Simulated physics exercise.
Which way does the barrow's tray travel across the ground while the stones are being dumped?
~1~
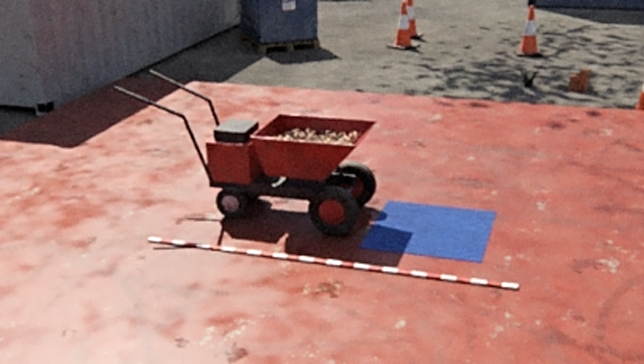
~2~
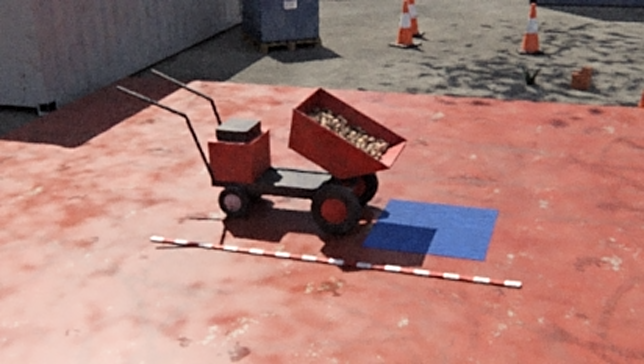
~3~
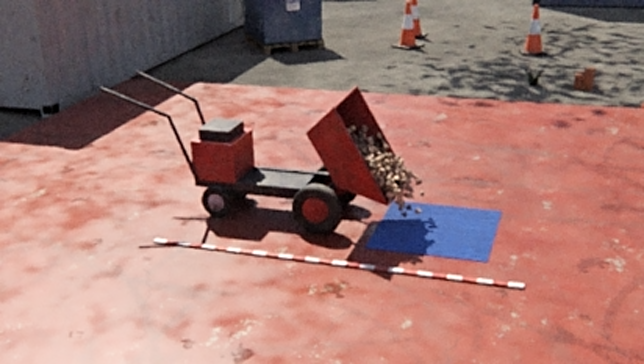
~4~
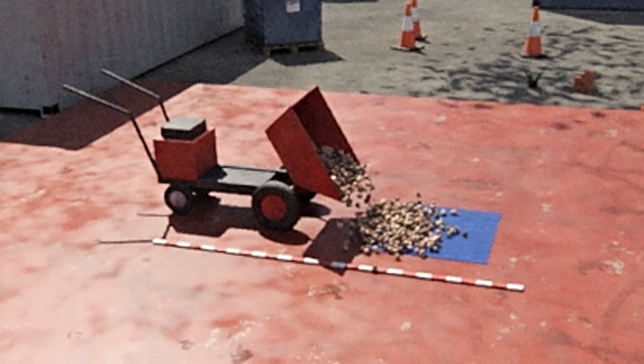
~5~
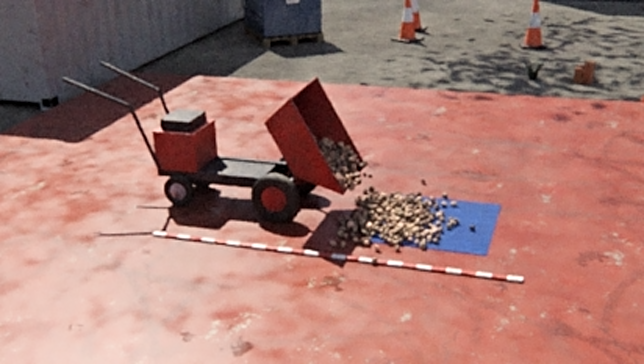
It travels to the left, as the whole machine backs away from the blue sheet.
